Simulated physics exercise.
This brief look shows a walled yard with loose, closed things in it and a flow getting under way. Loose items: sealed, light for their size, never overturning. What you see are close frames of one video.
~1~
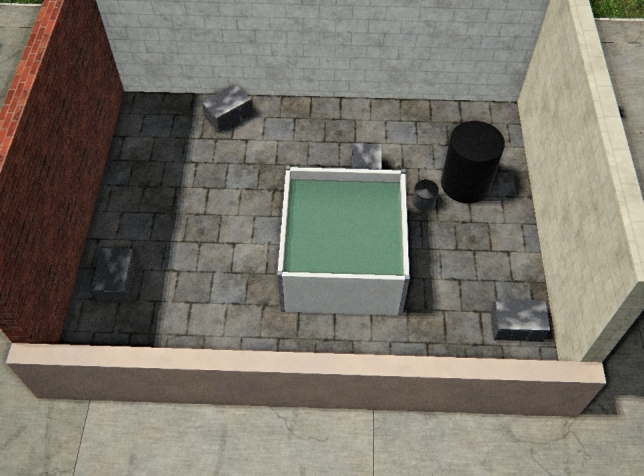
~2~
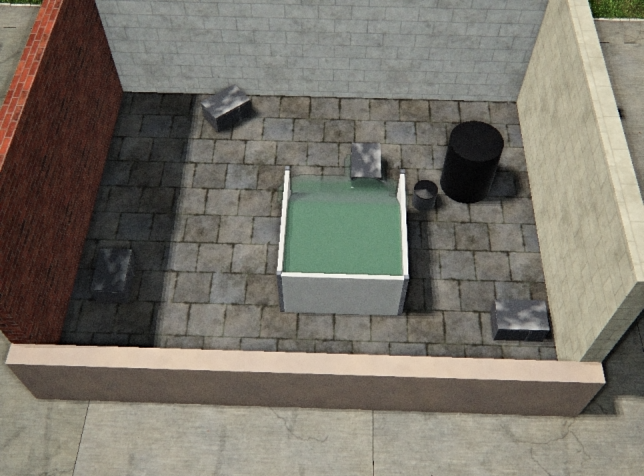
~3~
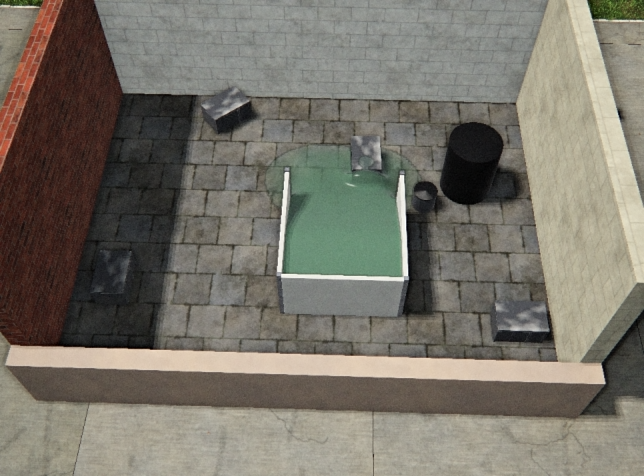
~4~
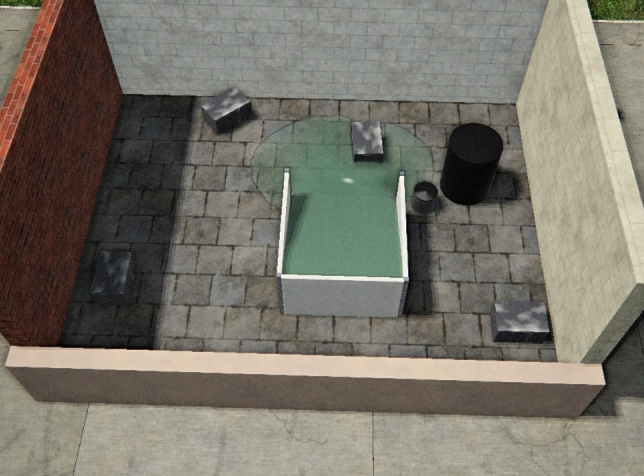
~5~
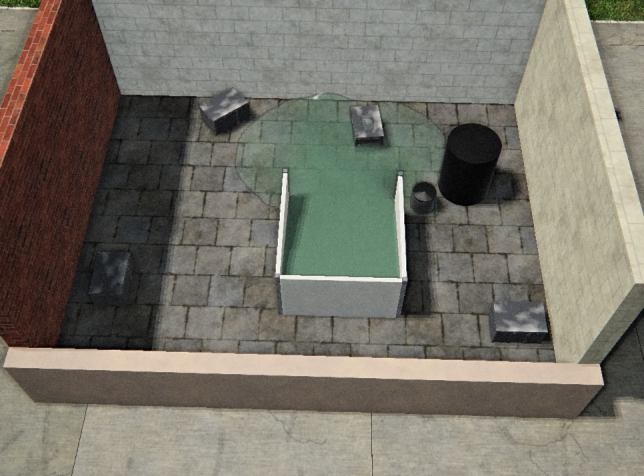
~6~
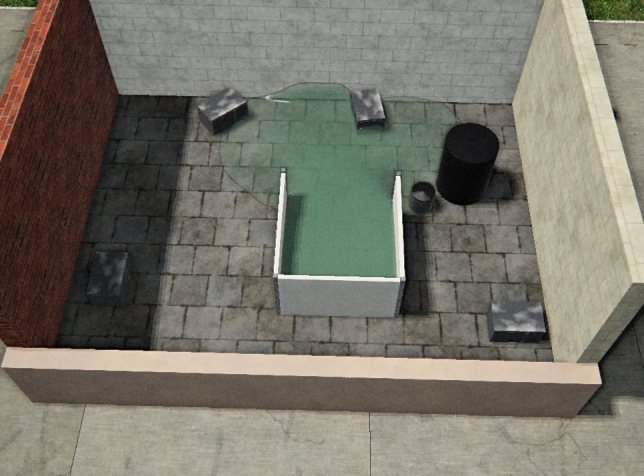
In a walled yard paved with stone, a square tank of green liquid stands among grey crates, a small pail and a black barrel. Its far side opens and the liquid spreads out across the paving towards the back wall, shifting the nearest crate backward while the pail stays put.
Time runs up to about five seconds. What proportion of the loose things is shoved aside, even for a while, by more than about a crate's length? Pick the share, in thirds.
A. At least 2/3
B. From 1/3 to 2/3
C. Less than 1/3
(A) At least 2/3.
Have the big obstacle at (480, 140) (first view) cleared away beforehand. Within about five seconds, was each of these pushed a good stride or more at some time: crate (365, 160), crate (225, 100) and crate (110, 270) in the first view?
Went the distance; went the distance; went the distance.
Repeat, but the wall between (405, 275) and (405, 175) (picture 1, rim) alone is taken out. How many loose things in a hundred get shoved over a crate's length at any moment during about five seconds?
It comes to some 40 per cent.
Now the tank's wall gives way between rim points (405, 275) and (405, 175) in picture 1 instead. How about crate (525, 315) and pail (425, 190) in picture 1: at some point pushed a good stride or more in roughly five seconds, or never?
The first one went the full distance, the second went the full distance.
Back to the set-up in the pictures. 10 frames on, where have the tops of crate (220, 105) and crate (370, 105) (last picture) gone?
I'd say around (117, 131) for the first and around (430, 107) for the second.
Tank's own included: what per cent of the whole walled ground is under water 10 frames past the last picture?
Roughly 50 per cent.
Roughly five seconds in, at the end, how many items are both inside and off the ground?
By my reckoning the number comes out at 2.
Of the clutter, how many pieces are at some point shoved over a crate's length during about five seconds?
Count: 5.
A moment on, 1 of 5 are well off their spots; 0 afloat.
Next, 2 of 5 are well off their spots; 1 afloat.
Later, 3 of 5 are well off their spots; 1 afloat.
In the end, 5 of 5 are well off their spots, and 5 have been at some point; 2 afloat.
